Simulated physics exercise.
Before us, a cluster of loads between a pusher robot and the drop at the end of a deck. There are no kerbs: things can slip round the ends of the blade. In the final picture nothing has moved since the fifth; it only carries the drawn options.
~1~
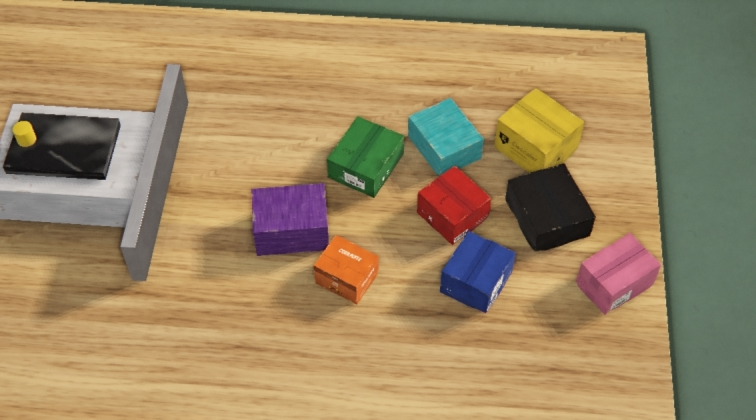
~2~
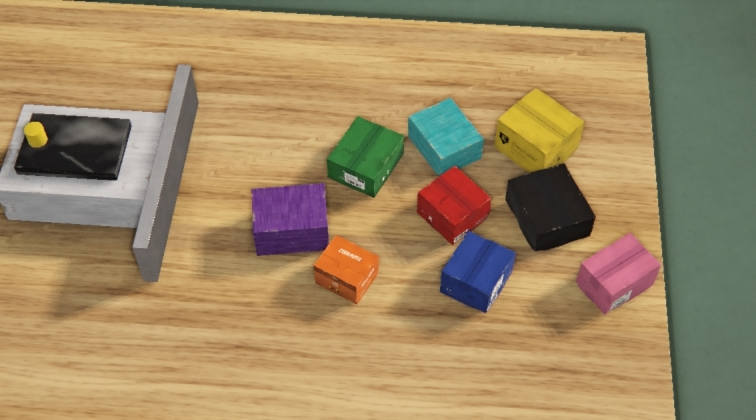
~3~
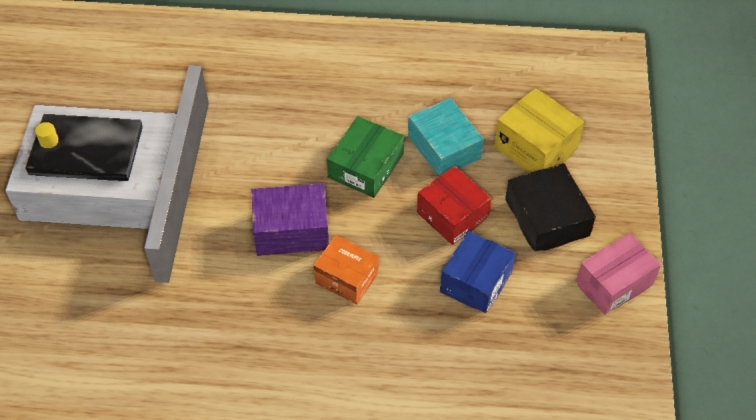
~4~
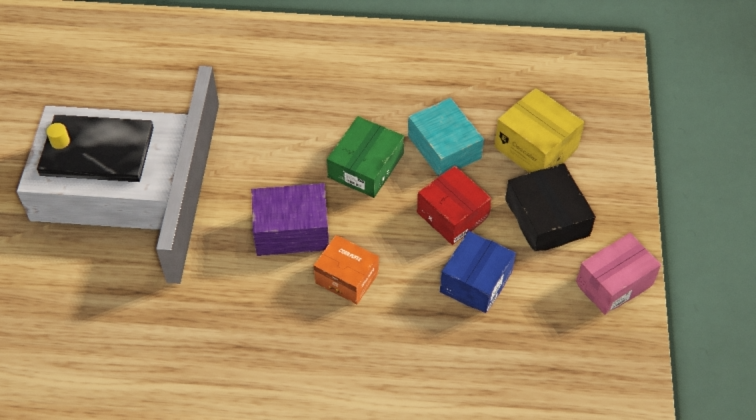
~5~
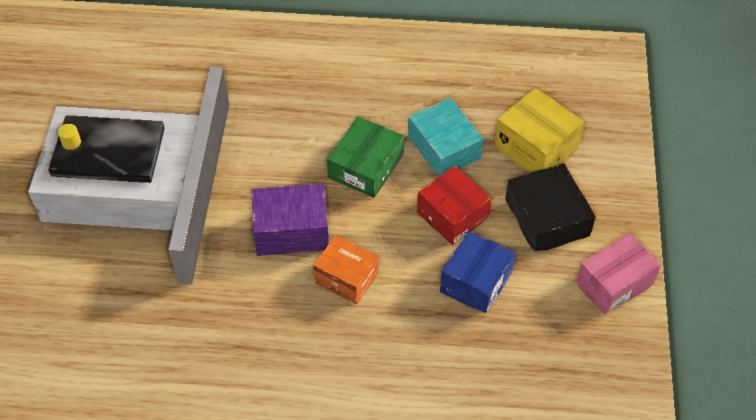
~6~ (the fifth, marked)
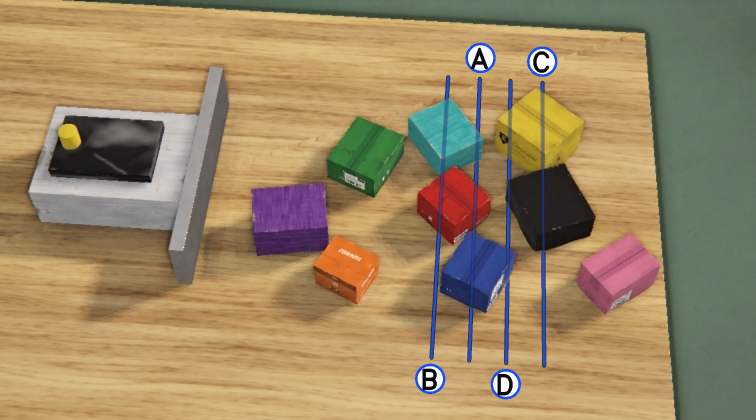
A pusher robot with an upright grey plate edging right across a wooden deck towards a cluster of motionless coloured boxes.
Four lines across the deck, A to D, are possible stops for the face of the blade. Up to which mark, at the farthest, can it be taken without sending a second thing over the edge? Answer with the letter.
D is the last line within the limit.
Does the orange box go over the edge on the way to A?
No.
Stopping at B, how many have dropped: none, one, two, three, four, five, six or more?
By then, none.
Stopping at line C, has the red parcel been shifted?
Yes.
On the marked copy, A at (475, 207); B at (441, 205); C at (543, 212); D at (509, 209).
With D. Early on, robot (226, 155); orange box (362, 277); purple crate (349, 225).
Further on, robot (337, 162); yellow box (574, 136); black box (570, 207).
At the end, robot (423, 167); yellow box (648, 136); black box (647, 224); none fallen.
As for the rest, A is within the limit but short; B is within the limit but short; C drops three.
